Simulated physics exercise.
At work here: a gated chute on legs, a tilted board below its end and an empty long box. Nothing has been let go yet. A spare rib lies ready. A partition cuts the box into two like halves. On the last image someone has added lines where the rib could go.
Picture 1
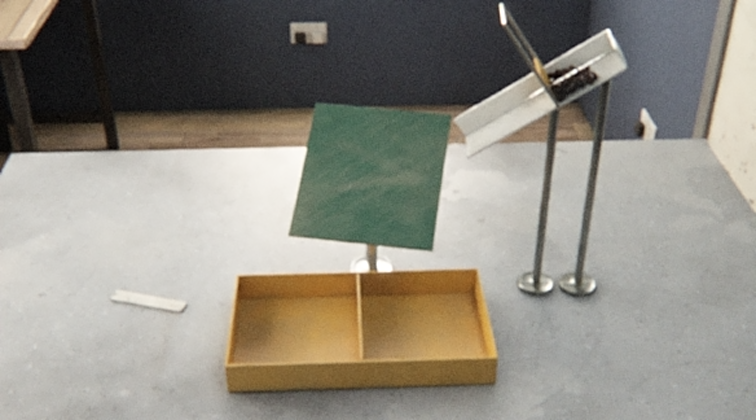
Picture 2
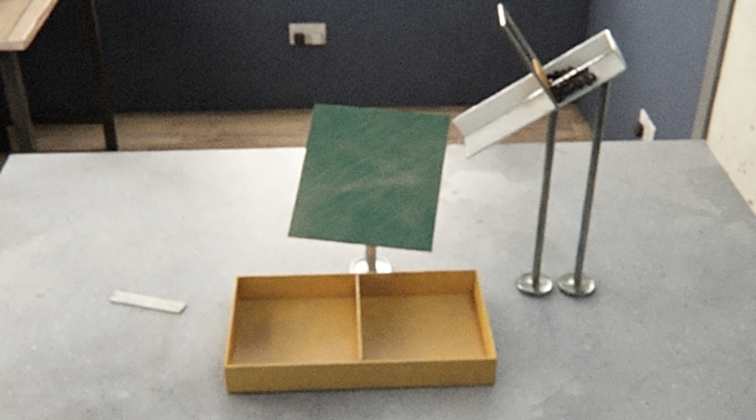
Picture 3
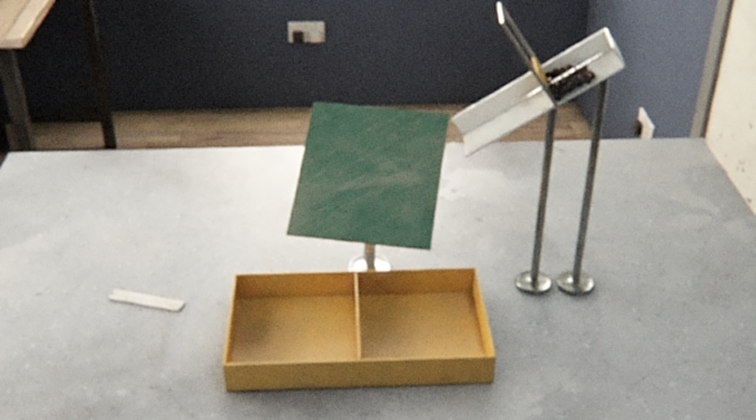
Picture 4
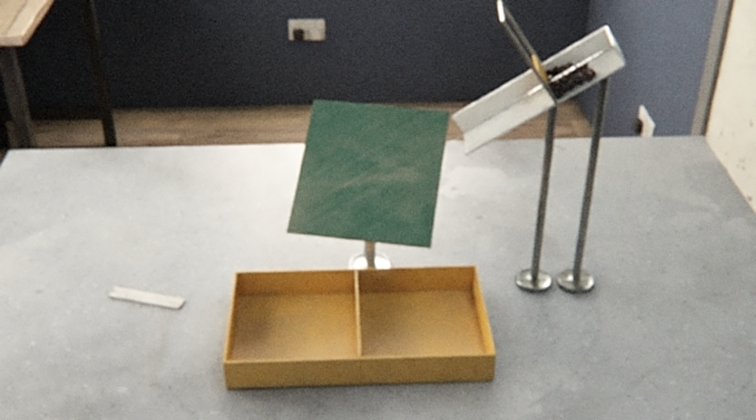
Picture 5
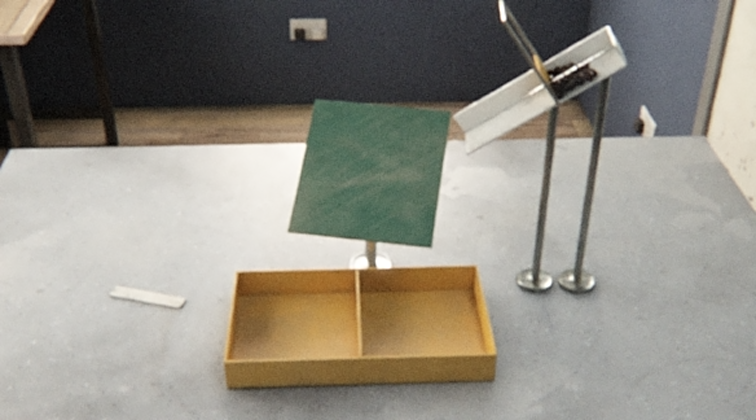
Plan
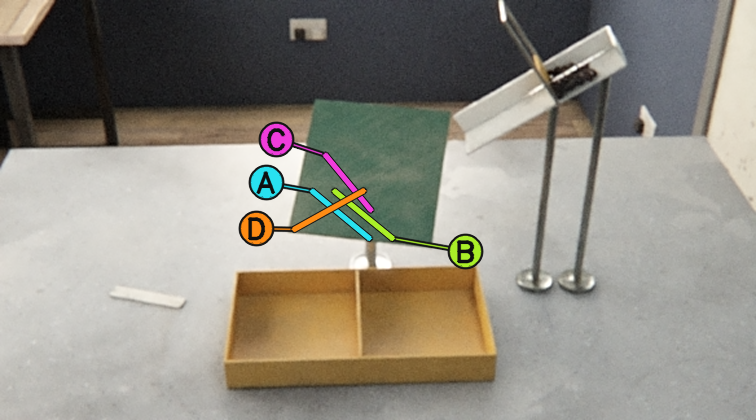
On a pale grey tabletop in a room with a dark blue wall and a white socket, the view looks slightly down from the front. A tilted green board stands behind an empty yellow-brown box split into two compartments, with a thin pale strip at left and a silvery chute on two metal legs at right, holding small dark pieces behind its gate. Nothing on the table moves, and the camera only shifts very slightly.
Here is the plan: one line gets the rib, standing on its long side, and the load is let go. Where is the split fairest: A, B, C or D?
Line C does it best.
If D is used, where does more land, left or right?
Left.
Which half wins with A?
More lands on the right.
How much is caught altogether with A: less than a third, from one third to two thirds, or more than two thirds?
More than two thirds.
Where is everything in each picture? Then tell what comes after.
In the first frame, load behind the gate (566, 82), chocolate balls; lip of the chute (467, 147), sloping gently.
In the second frame, middle of the board (371, 174), tilted fairly steeply; middle of its low edge (358, 244); of its high edge (382, 109).
In the third frame, front corners of the box (224, 364) and (495, 356); front end of its middle wall (360, 360); gate still shut (538, 70).
In the fourth frame, middle of the load (565, 79); lip (465, 144).
In the fifth frame, middle of the load (566, 79); lip (467, 144).
On the marked copy, line A from (312, 191) to (369, 238); line B from (334, 191) to (392, 238); line C from (325, 155) to (370, 210); line D from (363, 190) to (294, 229).
If A is chosen, of what is caught, about a tenth in the left half, the larger part in the right.
If B is chosen, of what is caught, about a tenth in the left half, the larger part in the right.
If C is chosen, of what is caught, roughly half in the left half, roughly half in the right.
If D is chosen, of what is caught, the larger part in the left half, about a tenth in the right.
